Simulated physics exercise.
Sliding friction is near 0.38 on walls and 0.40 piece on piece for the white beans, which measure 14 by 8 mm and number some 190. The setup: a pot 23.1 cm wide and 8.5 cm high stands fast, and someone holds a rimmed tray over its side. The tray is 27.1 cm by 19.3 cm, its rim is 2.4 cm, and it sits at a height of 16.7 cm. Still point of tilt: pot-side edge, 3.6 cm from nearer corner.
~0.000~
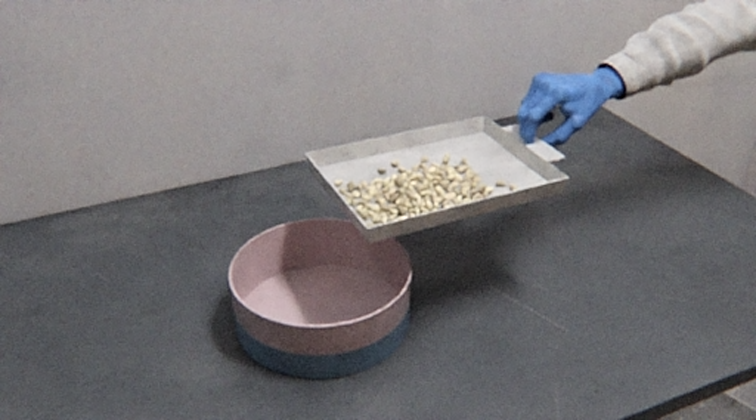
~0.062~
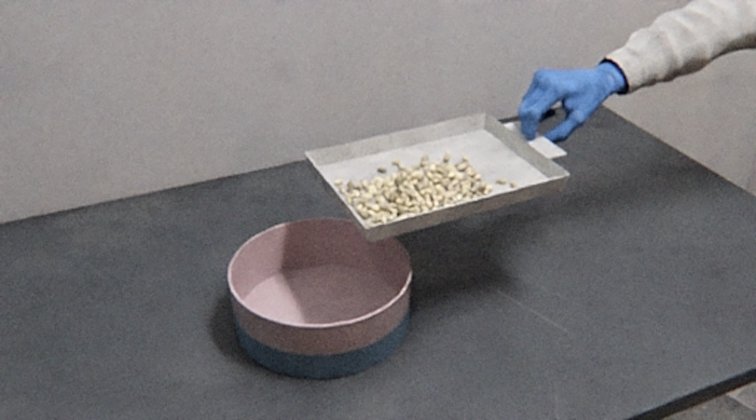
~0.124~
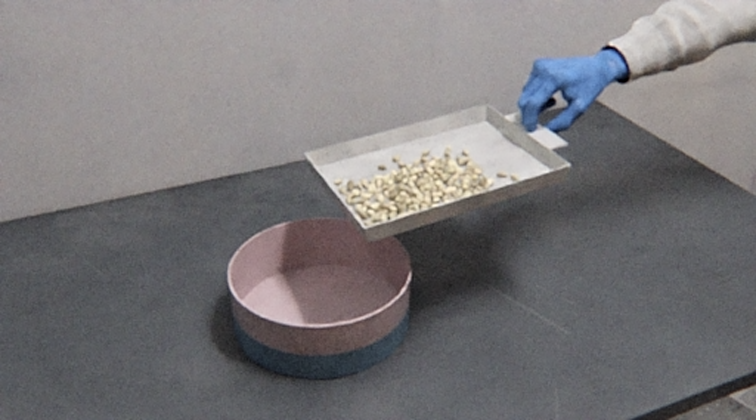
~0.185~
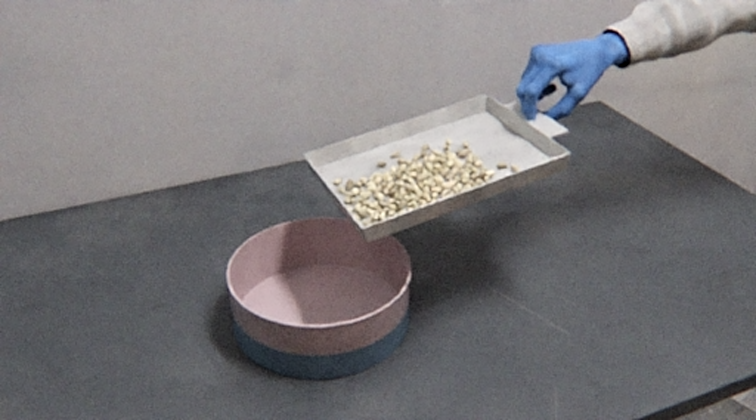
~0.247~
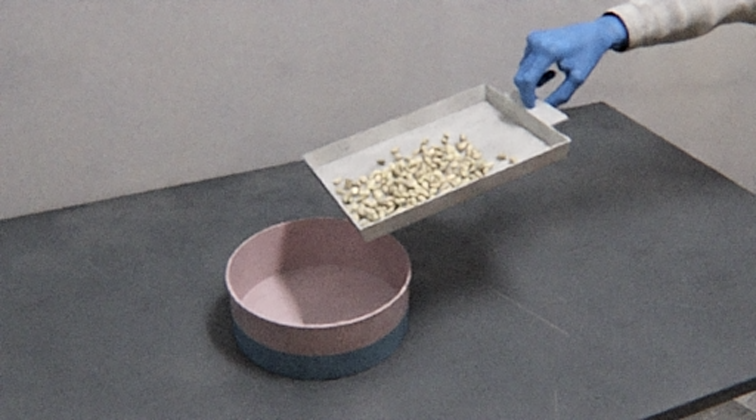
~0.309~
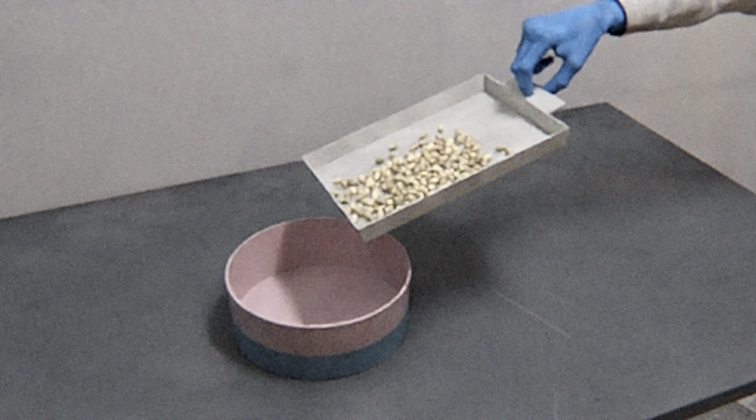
A blue-gloved hand gradually raises the right end of a tray of small pale pieces.
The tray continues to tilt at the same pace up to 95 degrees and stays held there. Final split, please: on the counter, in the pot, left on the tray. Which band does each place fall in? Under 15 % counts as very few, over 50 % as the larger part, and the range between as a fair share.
Counter: Very few. Pot: The larger part. Left on the tray: Very few.
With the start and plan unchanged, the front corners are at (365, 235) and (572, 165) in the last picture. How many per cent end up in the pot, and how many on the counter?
Pot 40 % / counter 60 %.
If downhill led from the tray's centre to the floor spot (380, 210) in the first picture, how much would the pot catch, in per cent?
That comes to around 95 per cent.
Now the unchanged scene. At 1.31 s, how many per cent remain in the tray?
Estimate: About 95 percent.
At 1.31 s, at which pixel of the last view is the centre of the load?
Estimated load position: Around (333, 194).
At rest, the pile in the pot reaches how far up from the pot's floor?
Close to 1.5 cm up.
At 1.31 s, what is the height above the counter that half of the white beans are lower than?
The halfway line is at about 18 cm.
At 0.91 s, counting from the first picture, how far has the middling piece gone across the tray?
About 4 cm.
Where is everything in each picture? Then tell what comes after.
The first frame shows tray tilt 0 degrees, front corners at (369, 225) and (564, 177); middle of the pieces at (422, 195); pot at (321, 267).
The second frame shows tray tilt 1 degrees, front corners at (368, 225) and (565, 174); middle of the pieces at (422, 193).
The third frame shows tray tilt 4 degrees, front corners at (367, 225) and (566, 164), lowest corner left back; middle of the pieces at (422, 190).
The fourth frame shows tray tilt 8 degrees, front corners at (364, 225) and (566, 152), lowest corner left back; middle of the pieces at (421, 186).
The fifth frame shows tray tilt 12 degrees, front corners at (362, 226) and (565, 140), lowest corner left back; middle of the pieces at (420, 182).
The sixth frame shows tray tilt 16 degrees, front corners at (360, 226) and (564, 128), lowest corner left back; middle of the pieces at (418, 178); pot at (319, 267). Its pace works out near 60 degrees a second.
After 0.91 s, tilt 53 degrees; the tray holds 100 %, the pot 0 %.
After 1.31 s, tilt 78 degrees; the tray holds 95 %, the pot 0 %.
After 1.79 s, tilt 95 degrees; the tray holds 15 %, the pot 75 %.
At rest (3.1 s), counter 5 %, pot 95 %, tray 5 %.
